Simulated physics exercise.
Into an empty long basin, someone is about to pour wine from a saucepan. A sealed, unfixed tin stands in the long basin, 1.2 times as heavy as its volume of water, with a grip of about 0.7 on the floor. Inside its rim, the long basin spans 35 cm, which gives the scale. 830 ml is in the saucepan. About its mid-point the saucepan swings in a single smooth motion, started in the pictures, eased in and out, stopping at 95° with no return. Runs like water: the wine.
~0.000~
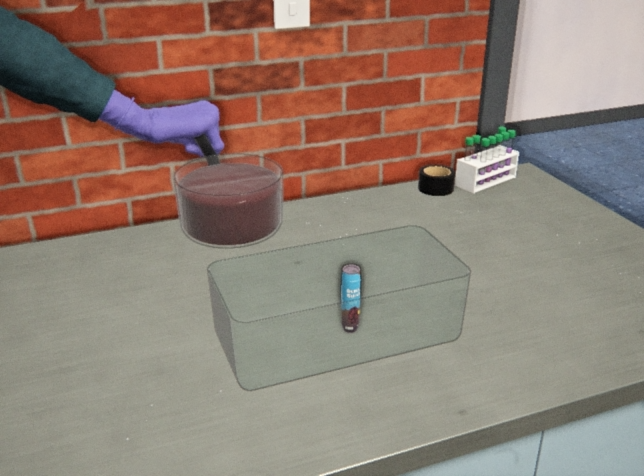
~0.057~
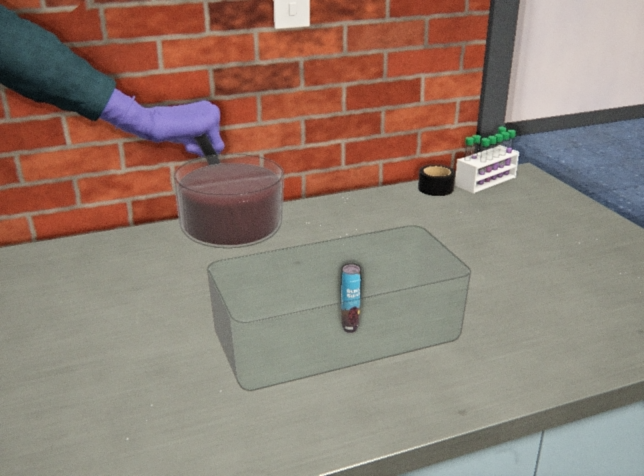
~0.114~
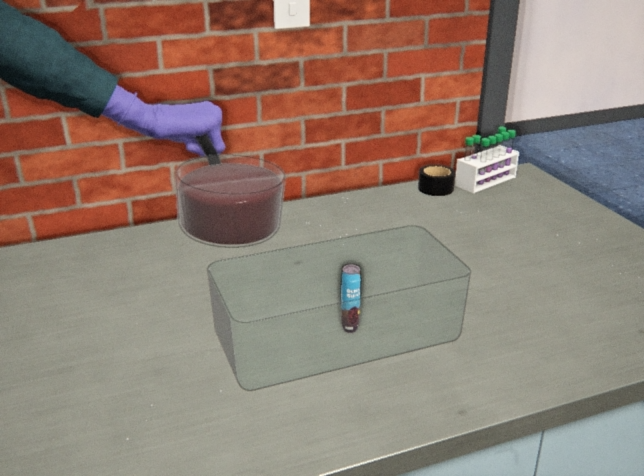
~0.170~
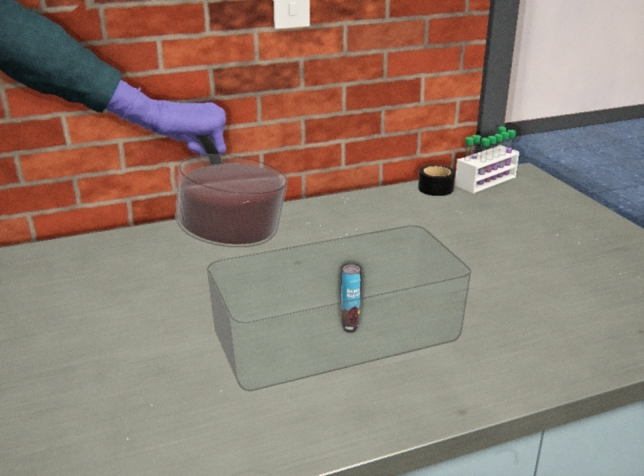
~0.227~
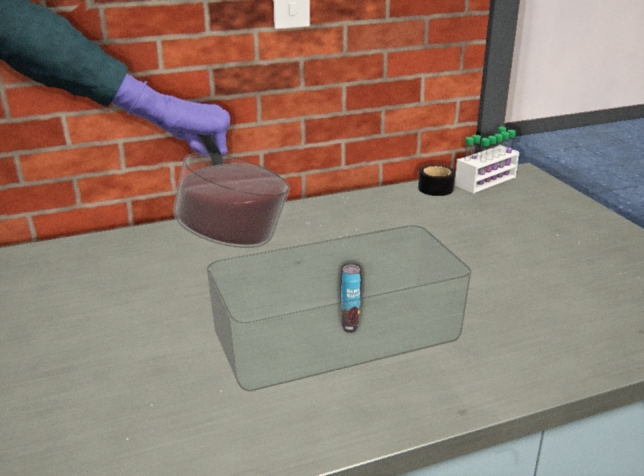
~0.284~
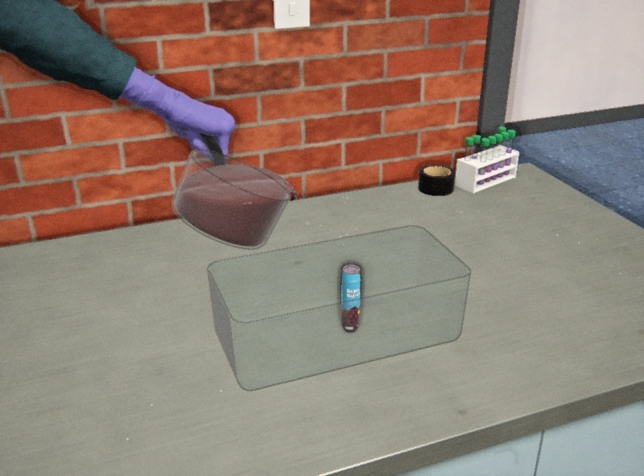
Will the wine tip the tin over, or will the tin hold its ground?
It is tipped over.
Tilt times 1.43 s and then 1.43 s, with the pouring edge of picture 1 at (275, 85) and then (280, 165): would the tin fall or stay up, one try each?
First it stays on its base; then it stays on its base.
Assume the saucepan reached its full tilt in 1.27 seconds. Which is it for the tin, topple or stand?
Result: Tin upright.
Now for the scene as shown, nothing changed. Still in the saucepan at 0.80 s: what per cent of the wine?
About 10 per cent.
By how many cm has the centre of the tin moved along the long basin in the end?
All told, the tin's centre has moved close to 8.0 cm.
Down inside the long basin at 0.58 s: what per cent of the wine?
Roughly 24 percent of it.
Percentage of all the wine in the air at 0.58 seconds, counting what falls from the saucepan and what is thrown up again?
Share: Roughly 36 per cent.
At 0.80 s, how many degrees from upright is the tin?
Roughly 5°.
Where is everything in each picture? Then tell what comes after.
In the first picture, it leans 0°; its right rim is at (280, 167); the wine meets the walls at (177, 188) and (277, 173); the long basin's rim runs from (219, 293) to (446, 249); the tin's top is at (351, 272).
In the second picture, it leans 1°; its right rim is at (280, 168); the wine meets the walls at (177, 187) and (277, 174).
In the third picture, it leans 5°; its right rim is at (282, 171); the wine meets the walls at (178, 187) and (278, 174).
In the fourth picture, it leans 11°; its right rim is at (284, 176); the wine meets the walls at (180, 187) and (280, 175).
In the fifth picture, it leans 19°; its right rim is at (285, 183); the wine meets the walls at (180, 188) and (284, 177); 1 per cent is over the edge.
In the sixth picture, it leans 28°; its right rim is at (286, 192); the wine meets the walls at (178, 191) and (285, 185); 4 per cent is over the edge.
By 0.58 s the tilt is 81° and 40 per cent is still to pour; the tin stands where it began.
By 0.80 s the tilt is 95° and 11 per cent is still to pour; the tin leans 4°.
By 1.03 s the tilt is 95° and 3 per cent is still to pour; the tin leans 15°.
By 1.28 s the tilt is 95° and 1 per cent is still to pour; the tin lies on its side.
At rest the tin lies on its side.
